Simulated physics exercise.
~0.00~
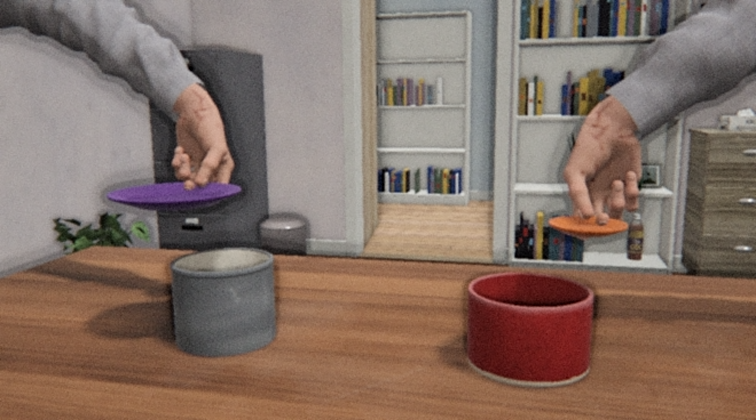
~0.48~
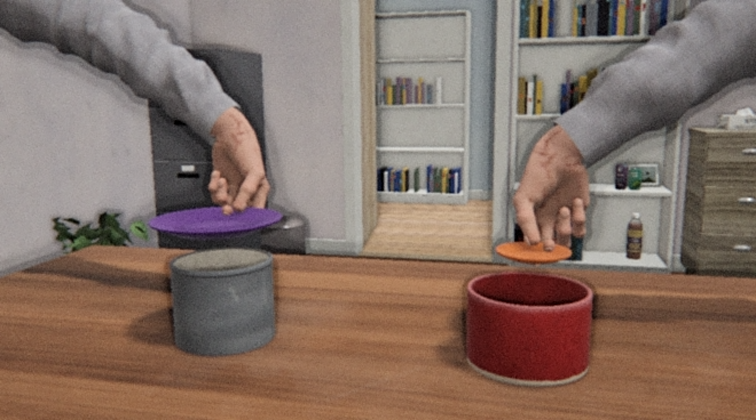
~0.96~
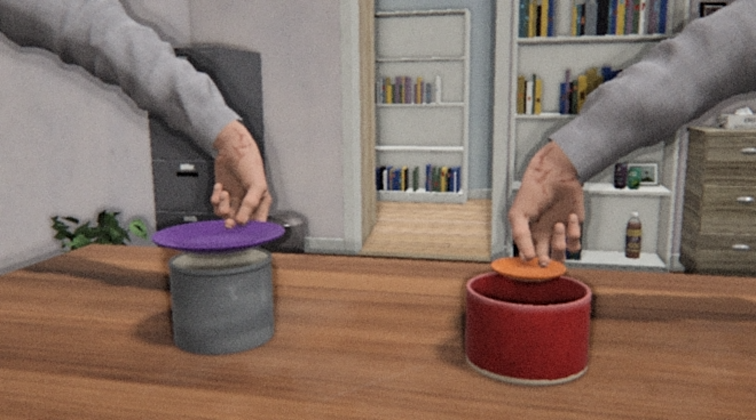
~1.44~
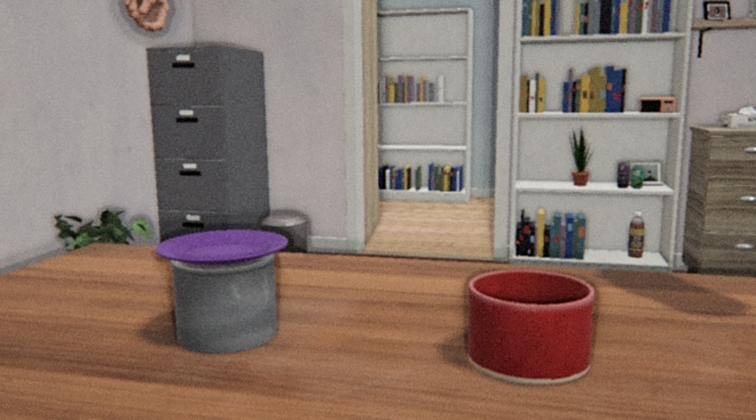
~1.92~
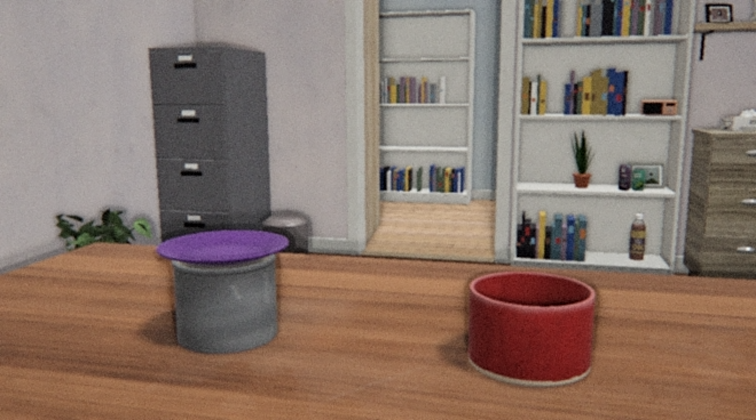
Two hands lowered a purple plate over a gray pot and a smaller orange plate over a wide red mug, then let go and drew away; the purple one stayed on the rim like a lid, while the orange one dropped inside, out of sight.
